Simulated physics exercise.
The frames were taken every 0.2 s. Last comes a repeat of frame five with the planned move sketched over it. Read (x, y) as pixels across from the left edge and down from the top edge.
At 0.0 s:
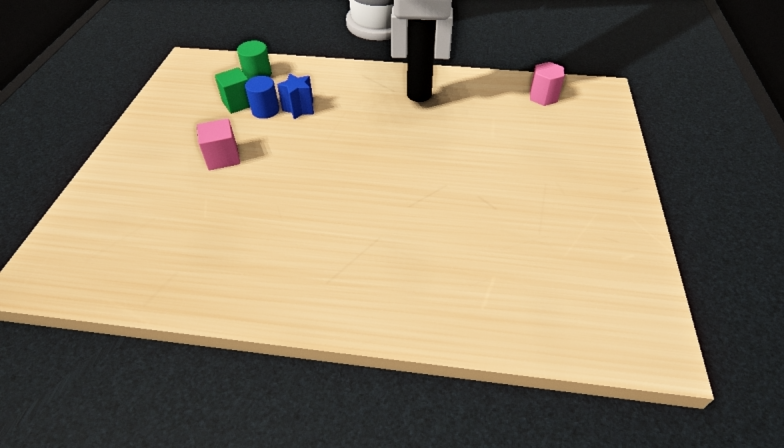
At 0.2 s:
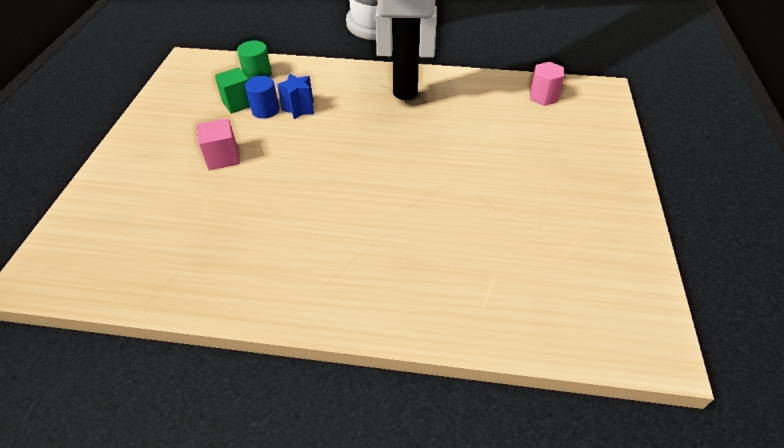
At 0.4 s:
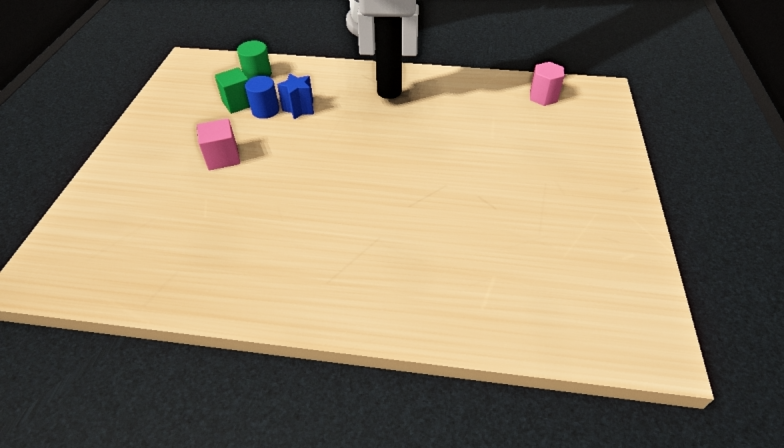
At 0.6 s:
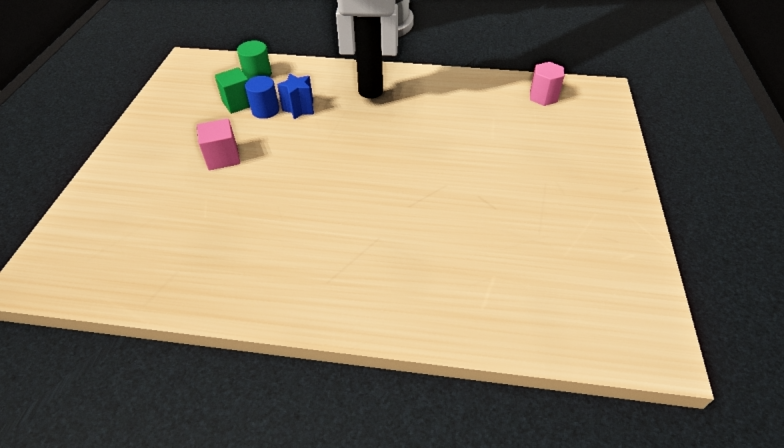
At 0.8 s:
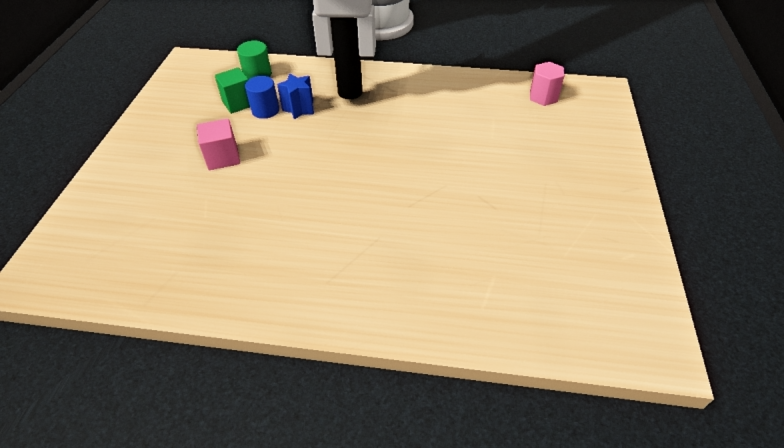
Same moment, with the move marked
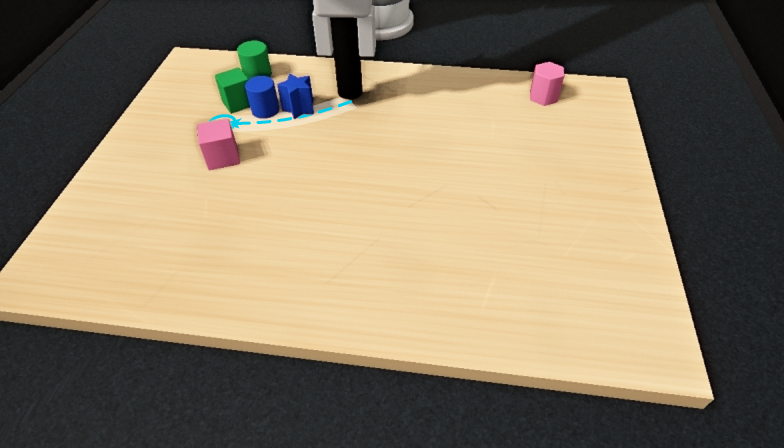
A black peg on a grey-and-white robot arm slides steadily leftward along the far edge of a pale wooden board, seen from above at an angle on a dark surface. Two green blocks, a blue cylinder and a blue star cluster at the upper left above a pink cube, with another pink block at the upper right. The peg nears the blue star while every block and the view stay still.
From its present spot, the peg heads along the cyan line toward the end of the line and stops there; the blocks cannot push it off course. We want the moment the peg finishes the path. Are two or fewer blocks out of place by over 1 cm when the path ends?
In short: No.
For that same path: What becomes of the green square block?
Shifted.
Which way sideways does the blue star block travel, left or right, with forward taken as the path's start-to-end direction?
Its sideways move is to the right.
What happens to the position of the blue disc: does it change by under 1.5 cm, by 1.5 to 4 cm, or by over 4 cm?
The shift is above 4 cm.
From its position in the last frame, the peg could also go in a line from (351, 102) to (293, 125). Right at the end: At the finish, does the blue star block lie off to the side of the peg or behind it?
I expect so.
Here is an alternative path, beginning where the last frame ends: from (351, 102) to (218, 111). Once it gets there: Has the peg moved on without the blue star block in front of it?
It seems so.
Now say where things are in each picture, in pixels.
The first picture shows peg tip (419, 95); block tops, pink square block (214, 130); green square block (231, 76); blue disc (259, 83); blue star block (295, 82).
The second picture shows peg (405, 93); blocks unchanged.
The third picture shows peg (389, 92); blocks unchanged.
The fourth picture shows peg (371, 92); blocks unchanged.
The fifth picture shows peg (350, 93); pink square block (214, 130); green square block (231, 76); blue disc (259, 83); blue star block (295, 82).
Path on the board, from (351, 102) via (311, 114) and (267, 122), ending at (222, 124).
On the path given first. One third of the way, peg (308, 106); green square block (226, 76); blue disc (254, 83); blue star block (283, 82), turned 30° clockwise.
Two thirds of the way, peg (264, 113); green square block (201, 70), turned 25° clockwise; blue disc (222, 81); blue star block (246, 84), turned 55° clockwise.
At the end, peg (219, 115); pink square block in place; green square block (183, 61), turned 70° clockwise; blue disc (187, 77); blue star block (207, 84), turned 70° clockwise.
